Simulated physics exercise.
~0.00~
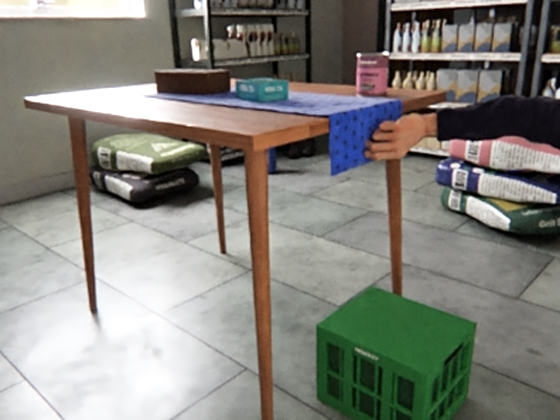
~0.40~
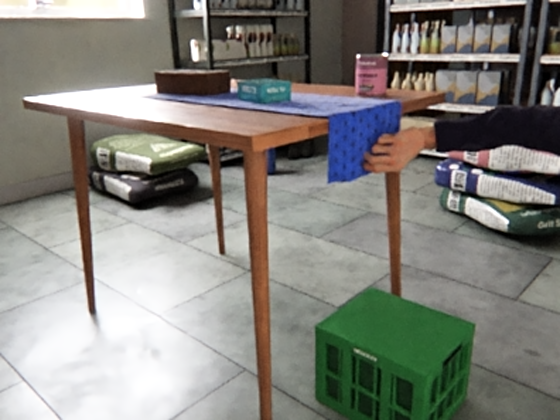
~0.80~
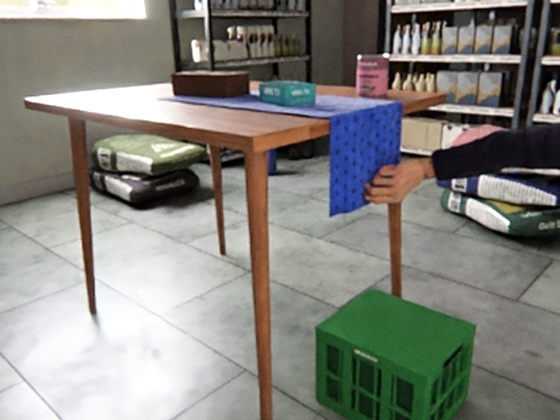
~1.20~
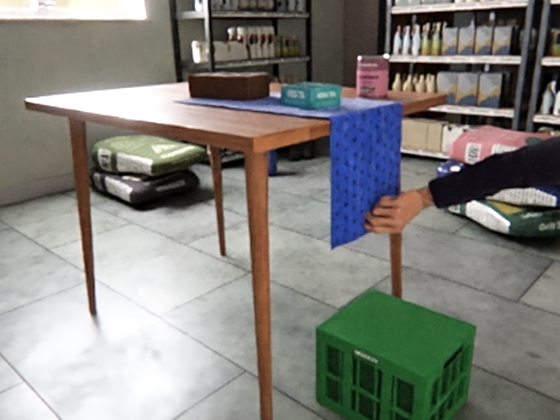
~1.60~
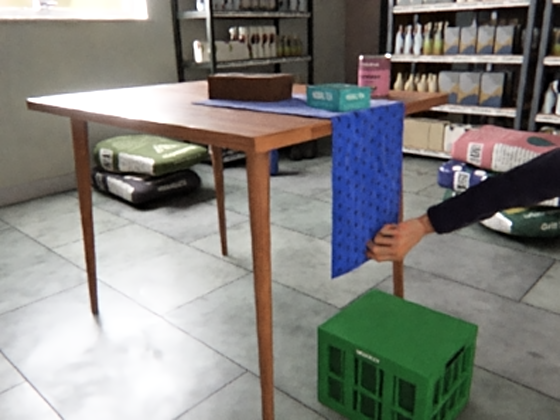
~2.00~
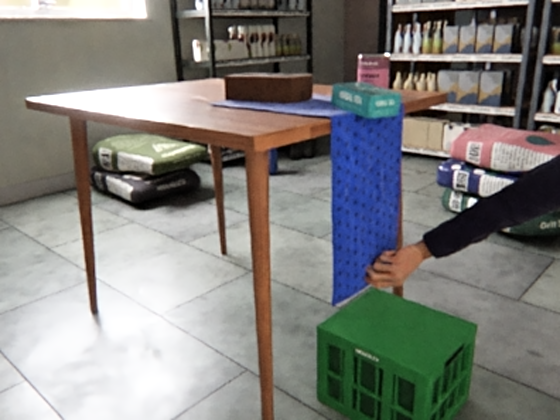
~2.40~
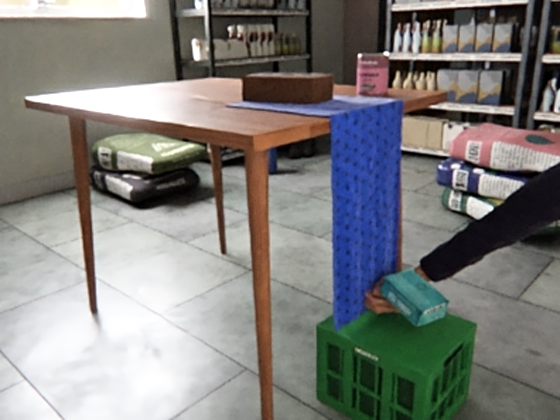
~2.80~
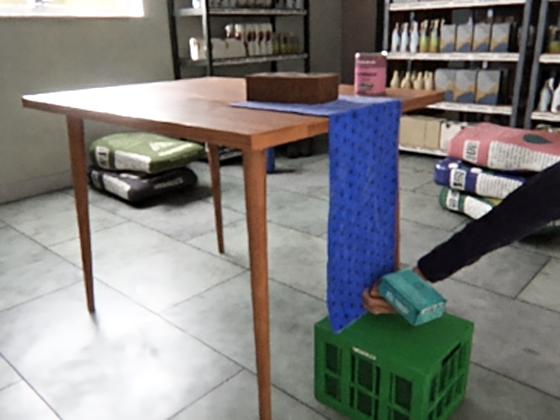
A hand pulls the blue runner down to the green crate, carrying the turquoise packet off the table.
